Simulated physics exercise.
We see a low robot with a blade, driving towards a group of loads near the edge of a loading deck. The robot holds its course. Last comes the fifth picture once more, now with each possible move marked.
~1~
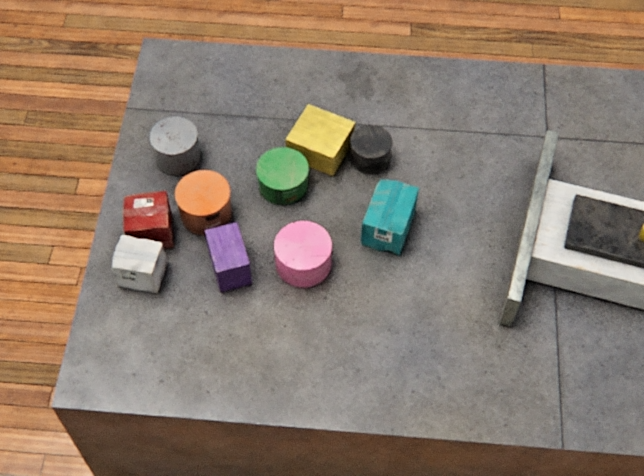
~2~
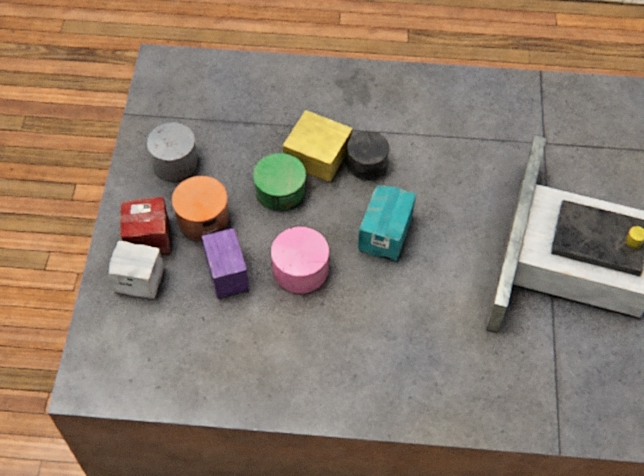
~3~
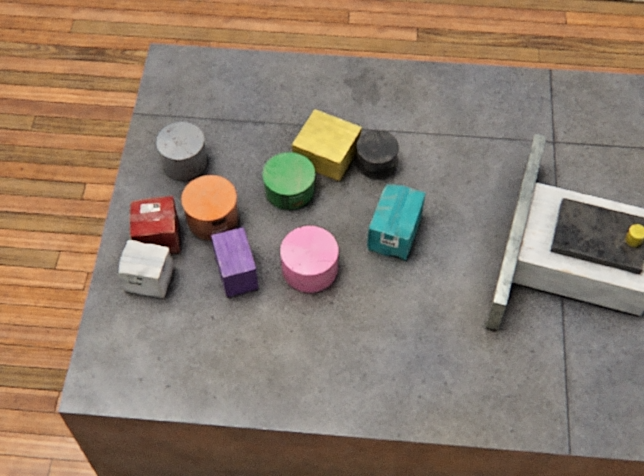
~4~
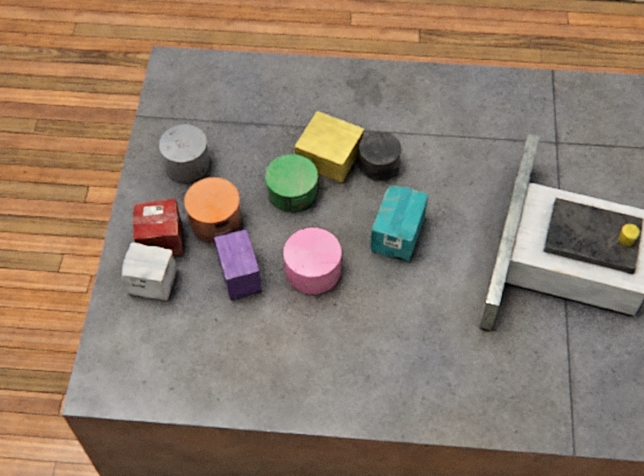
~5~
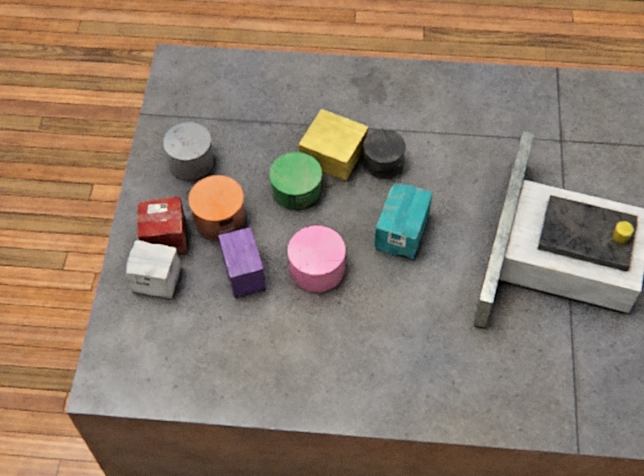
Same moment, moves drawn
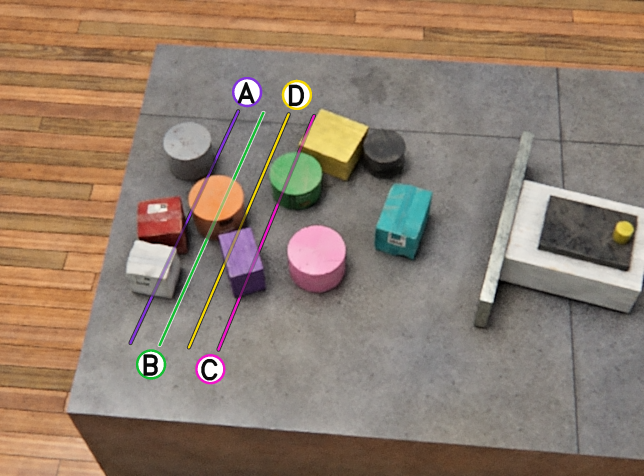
On a grey loading deck above a wooden floor, a group of colourful blocks and round pails sits toward the left, while a low white robot with an upright blade stands at the right. The view shifts slightly as the robot creeps left toward the loads, touching none of them, and they stay in place.
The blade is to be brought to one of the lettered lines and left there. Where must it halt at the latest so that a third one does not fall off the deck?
Stop at A.
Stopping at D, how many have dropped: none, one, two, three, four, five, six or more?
By then, none.
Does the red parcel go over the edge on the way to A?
Yes.
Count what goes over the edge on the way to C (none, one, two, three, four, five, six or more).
In all, none.
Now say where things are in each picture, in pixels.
The first frame shows red parcel (149, 222); green pail (283, 176); grey canister (176, 146).
The second frame shows robot (594, 234); white parcel (136, 270).
The third frame shows robot (594, 232); black pail (377, 155).
The fourth frame shows robot (587, 232); orange pail (214, 210).
The fifth frame shows robot (581, 229); yellow crate (334, 145); red parcel (163, 227); green pail (296, 181).
On the marked copy, A at (188, 218); B at (215, 220); C at (270, 224); D at (242, 222).
With A. Early on, robot (461, 221); turquoise parcel (362, 218); red parcel (163, 227).
Further on, robot (343, 213); white parcel (143, 272); purple crate (182, 263).
At the end, robot (254, 207); red parcel over the edge; white parcel (88, 307); one fallen.
As for the rest, B is within the limit but short; C is within the limit but short; D is within the limit but short.
